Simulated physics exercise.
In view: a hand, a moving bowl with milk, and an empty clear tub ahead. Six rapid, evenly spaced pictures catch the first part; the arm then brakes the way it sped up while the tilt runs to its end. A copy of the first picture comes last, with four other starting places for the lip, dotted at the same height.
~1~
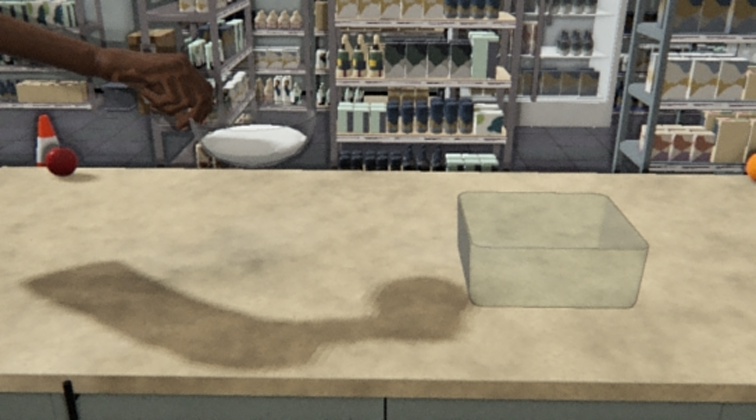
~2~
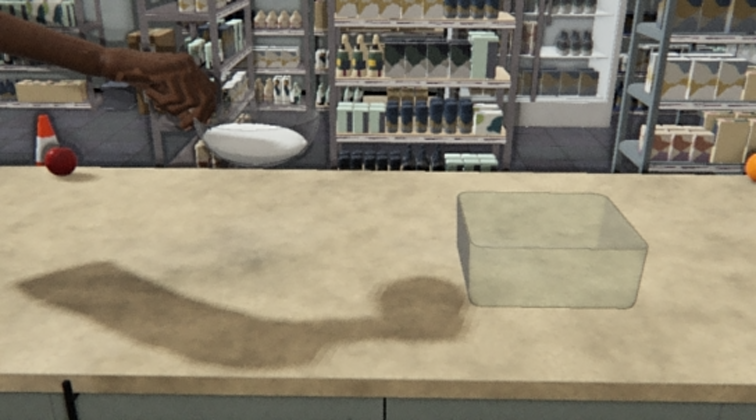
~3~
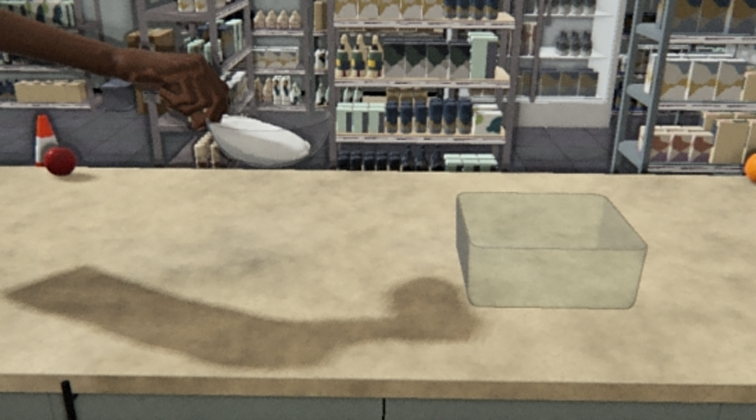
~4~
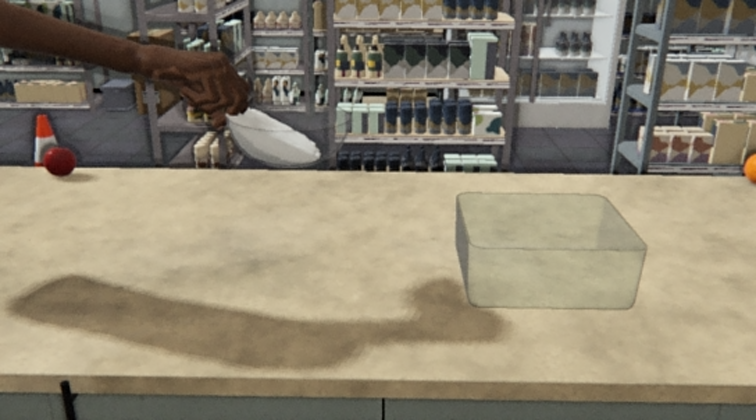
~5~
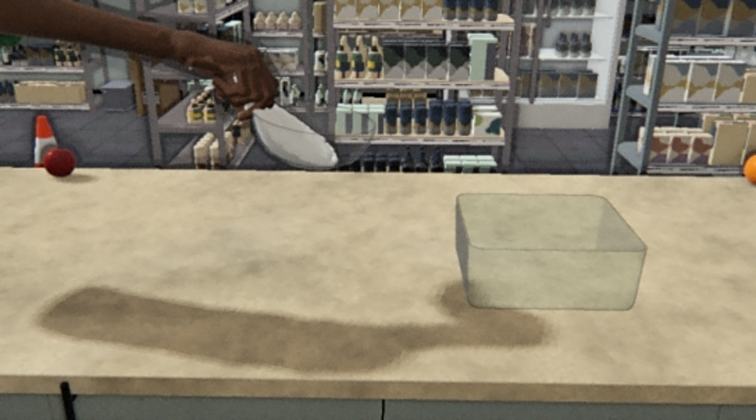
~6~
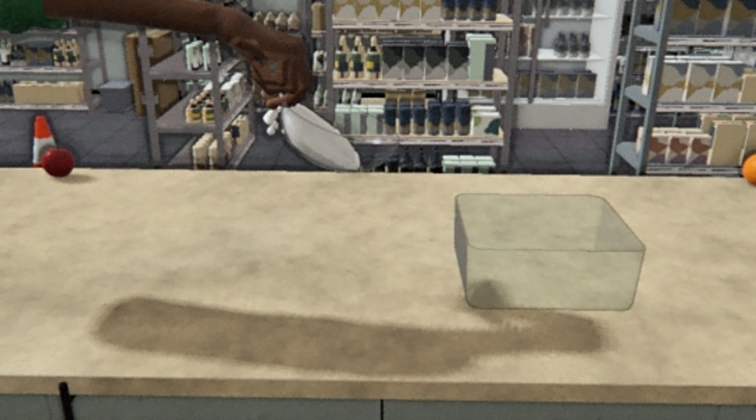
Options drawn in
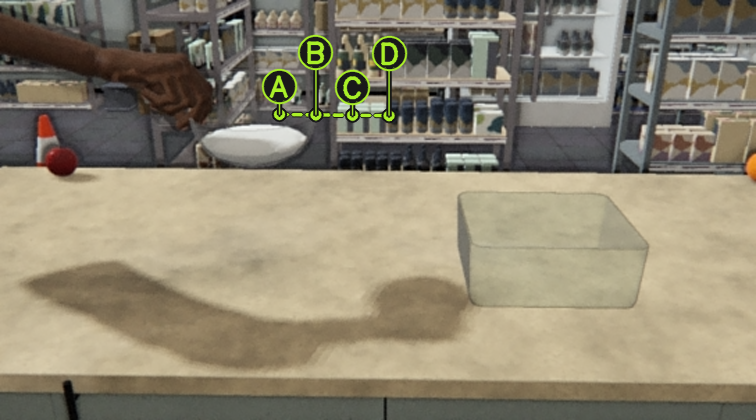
A dark-skinned hand and forearm reach in from the left above a pale stone-like counter in a shop, seen from the front with stocked shelves behind. The hand holds a white bowl, with an empty clear tub on the right, a red apple and an orange cone at far left. The bowl shifts slightly at first, then moves rightward and tilts down toward the right, its shadow sliding along.
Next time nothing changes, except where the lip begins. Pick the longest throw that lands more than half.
Go for A.
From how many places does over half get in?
All four.
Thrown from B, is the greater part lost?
No.
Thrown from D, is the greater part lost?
No, not at all.
On the marked copy, A at (279, 114); B at (315, 114); C at (352, 115); D at (389, 115).
Choosing A, about 65 % lands in the tub, 31 % falls short and 4 % goes beside or beyond.
Choosing B, about 84 % lands in the tub, 12 % falls short and 4 % goes beside or beyond.
Choosing C, about 85 % lands in the tub, 6 % falls short and 9 % goes beside or beyond.
Choosing D, about 69 % lands in the tub, 5 % falls short and 26 % goes beside or beyond.
